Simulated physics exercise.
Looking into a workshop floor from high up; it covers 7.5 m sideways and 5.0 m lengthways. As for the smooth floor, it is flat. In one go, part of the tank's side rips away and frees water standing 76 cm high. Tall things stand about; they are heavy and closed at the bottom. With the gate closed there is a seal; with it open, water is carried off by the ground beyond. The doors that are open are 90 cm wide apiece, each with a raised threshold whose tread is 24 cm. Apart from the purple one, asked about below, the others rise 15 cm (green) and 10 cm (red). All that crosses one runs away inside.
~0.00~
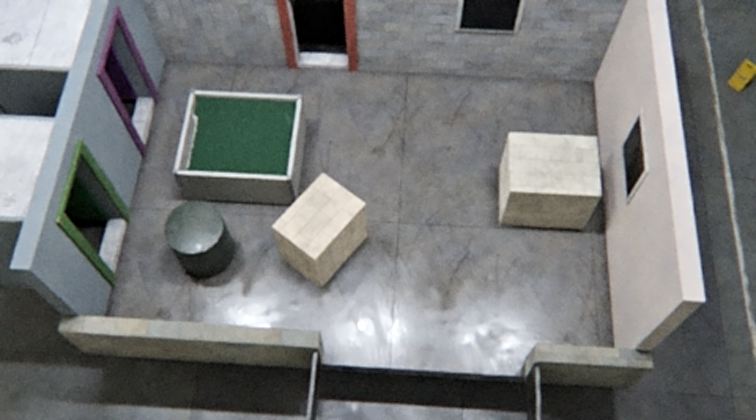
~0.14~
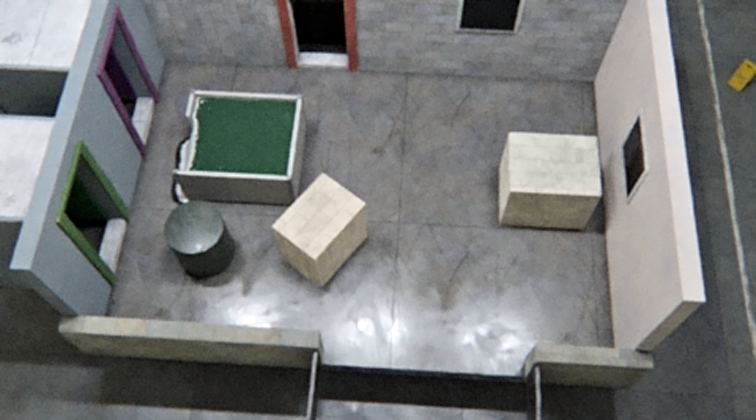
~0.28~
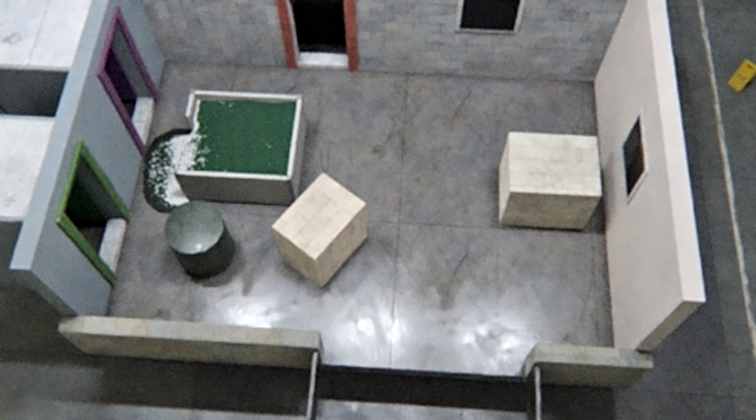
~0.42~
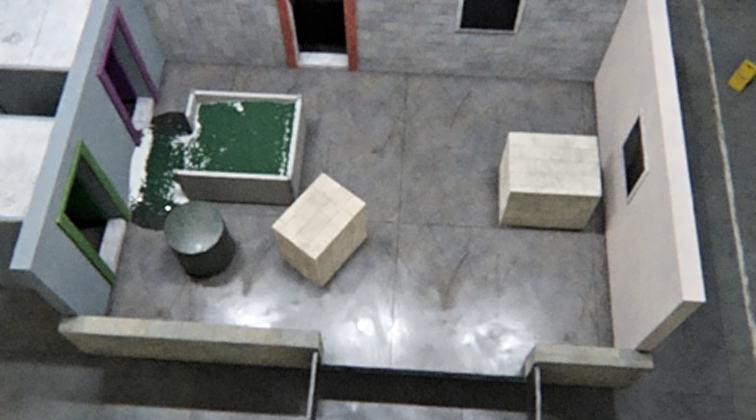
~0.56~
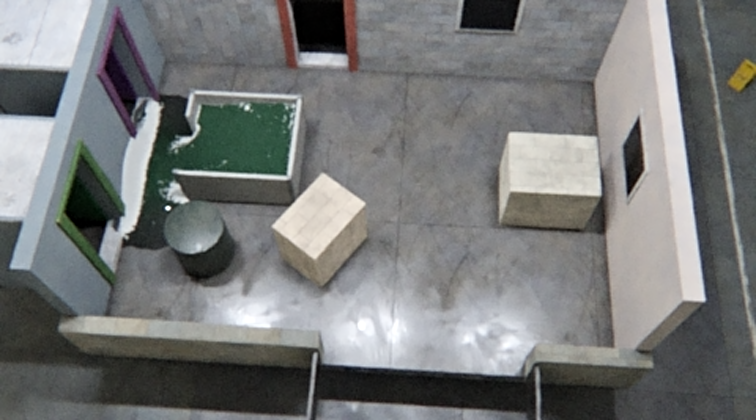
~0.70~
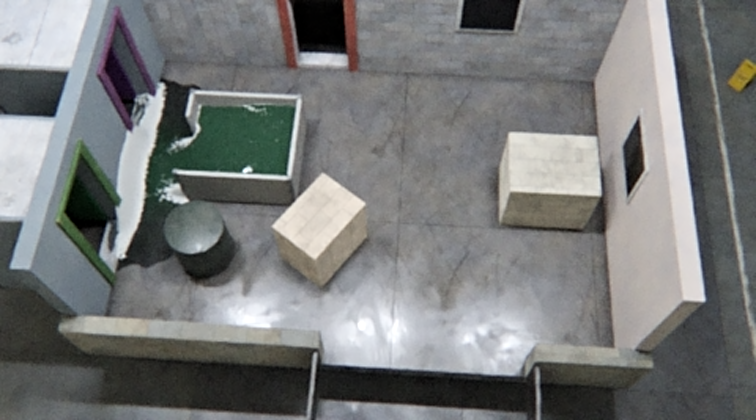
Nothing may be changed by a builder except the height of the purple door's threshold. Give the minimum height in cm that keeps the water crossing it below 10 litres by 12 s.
36 cm.
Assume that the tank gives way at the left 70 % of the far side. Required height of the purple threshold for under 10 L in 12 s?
About 14.0 centimetres.
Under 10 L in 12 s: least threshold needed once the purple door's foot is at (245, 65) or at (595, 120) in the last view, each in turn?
You'd want roughly 12.5 cm there first, then roughly 7.5 cm.
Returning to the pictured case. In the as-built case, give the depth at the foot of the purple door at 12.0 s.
Roughly 4.0 cm deep.
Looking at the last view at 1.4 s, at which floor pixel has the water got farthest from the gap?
(102, 333).
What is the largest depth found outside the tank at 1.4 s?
About 49 cm.
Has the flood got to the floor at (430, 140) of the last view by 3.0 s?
I'd say that place has stayed dry.
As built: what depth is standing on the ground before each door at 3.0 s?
Door by door in cm - purple 16, green 11, red 5.
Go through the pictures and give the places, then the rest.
In the first frame, still water, 76 cm deep, in the tank at (240, 136); the purple door at (132, 91) is dry.
In the second frame, the front is at a hidden place, 0.3 m from the gap at (193, 162); 0.2 m2 of floor is wet, 76 cm left at the back.
In the third frame, the gap is at (193, 163), the front 0.8 m out at (150, 161); the back of the tank holds 75 cm.
In the fourth frame, water pours out at (193, 163) and has run 1.0 m, to (135, 142); about 13 cm deep outside, 68 cm at the back.
In the fifth frame, the front is at (123, 241), 1.2 m from the gap at (193, 163); 2.1 m2 of floor is wet, 64 cm left at the back.
In the sixth frame, the front is at (118, 265), 1.5 m from the gap at (193, 164); 2.4 m2 of floor is wet, 64 cm left at the back; water is at the purple door at (132, 91).
After 1.4 s water covers 15 % of the floor, deepest (49 cm) near (150, 174); 29 cm at the purple door, 40 litres in over its 17 cm threshold.
After 3.0 s water covers 40 % of the floor, deepest (26 cm) near (122, 299); 16 cm at the purple door, 82 litres in over its 17 cm threshold.
After 12.0 s water covers 95 % of the floor, deepest (6 cm) near (419, 122); 4 cm at the purple door, 85 litres in over its 17 cm threshold.
At the purple door as built, the water arrived by 0.5 s and peaked near 38 cm at 0.7 s.
Run again over the same 12 s with other heights there, 25 litres in over 29.5 cm, 4 litres over 39.5 cm. The limit of 10 litres is kept from about 36 cm up.
